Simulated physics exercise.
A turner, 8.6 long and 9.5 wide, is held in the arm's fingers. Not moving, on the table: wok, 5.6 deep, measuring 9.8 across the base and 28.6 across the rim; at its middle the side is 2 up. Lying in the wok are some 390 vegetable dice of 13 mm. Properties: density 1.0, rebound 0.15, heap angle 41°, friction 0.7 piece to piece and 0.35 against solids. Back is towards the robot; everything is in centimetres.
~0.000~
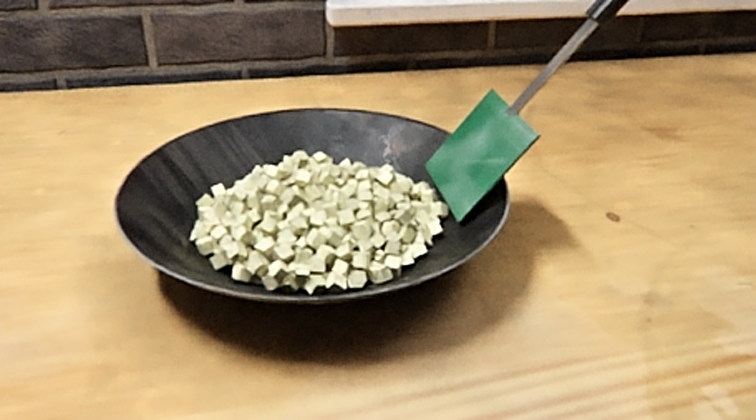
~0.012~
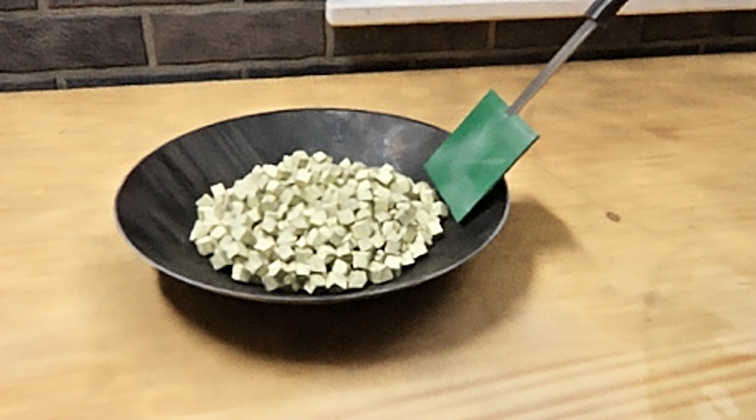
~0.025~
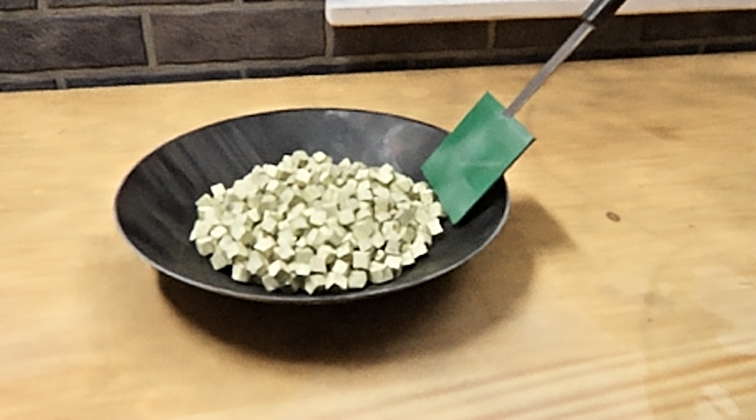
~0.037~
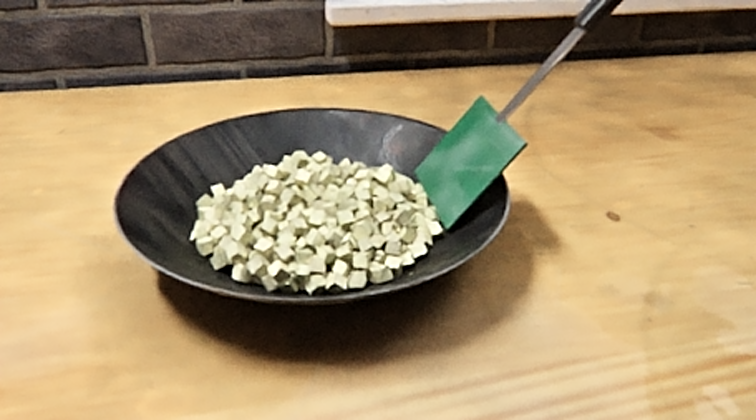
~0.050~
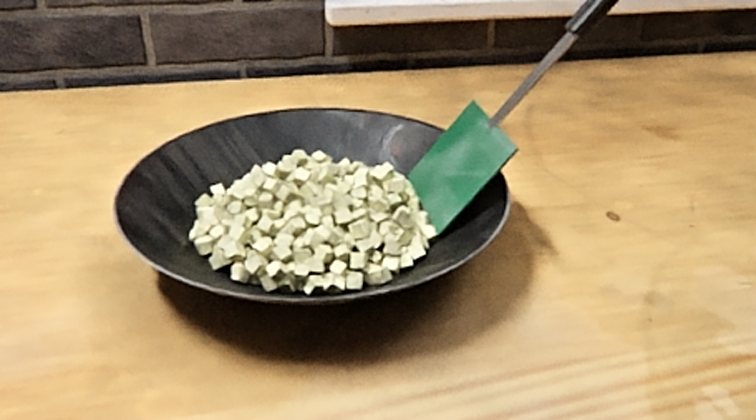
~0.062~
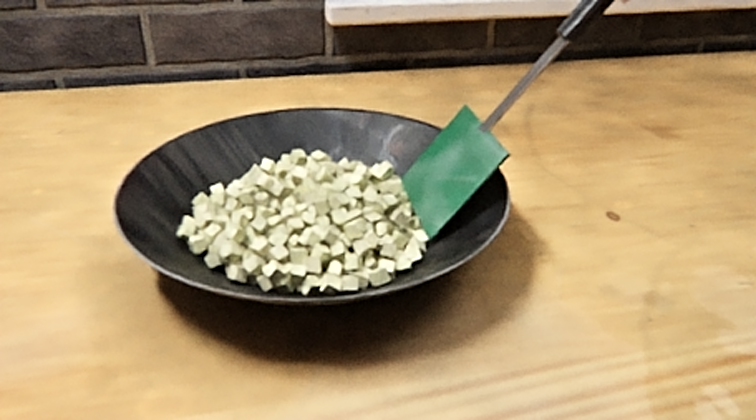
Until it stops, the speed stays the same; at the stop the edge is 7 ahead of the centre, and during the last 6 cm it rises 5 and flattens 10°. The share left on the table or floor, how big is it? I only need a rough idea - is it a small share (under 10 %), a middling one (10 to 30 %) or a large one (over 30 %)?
A middling one, 10 to 30 %.
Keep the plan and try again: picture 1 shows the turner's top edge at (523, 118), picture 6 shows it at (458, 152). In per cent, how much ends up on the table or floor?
Near 30 in a hundred.
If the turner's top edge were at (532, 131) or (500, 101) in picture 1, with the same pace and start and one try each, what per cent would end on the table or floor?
Some 15 and 25 per cent.
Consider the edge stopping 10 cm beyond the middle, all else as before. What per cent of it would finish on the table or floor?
My guess would be around 40 per cent.
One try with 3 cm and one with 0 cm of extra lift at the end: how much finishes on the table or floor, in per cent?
First try around 30 percent, second try around 25 percent.
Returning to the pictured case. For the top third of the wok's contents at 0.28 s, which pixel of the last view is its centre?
It is centred at about (169, 191).
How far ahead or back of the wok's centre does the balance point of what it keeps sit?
It sits near 5.5 centimetres ahead of centre.
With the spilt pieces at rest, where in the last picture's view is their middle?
My best guess is near (74, 266).
After 0.17 s, sloping 51°, highest piece 7 above the table; 391 in the wok.
After 0.28 s, sloping 47°, highest piece 8 above the table; 370 in the wok, 1 on the table or floor, 20 on the blade or in flight.
After 0.53 s, sloping 41°, highest piece 7 above the table; 304 in the wok, 80 on the table or floor, 7 on the blade or in flight.
After 1.58 s, sloping 41°, highest piece 7 above the table; 304 in the wok, 87 on the table or floor.
In the end, 304 in the wok, 87 on the table or floor. That is 22 % on the table or floor.
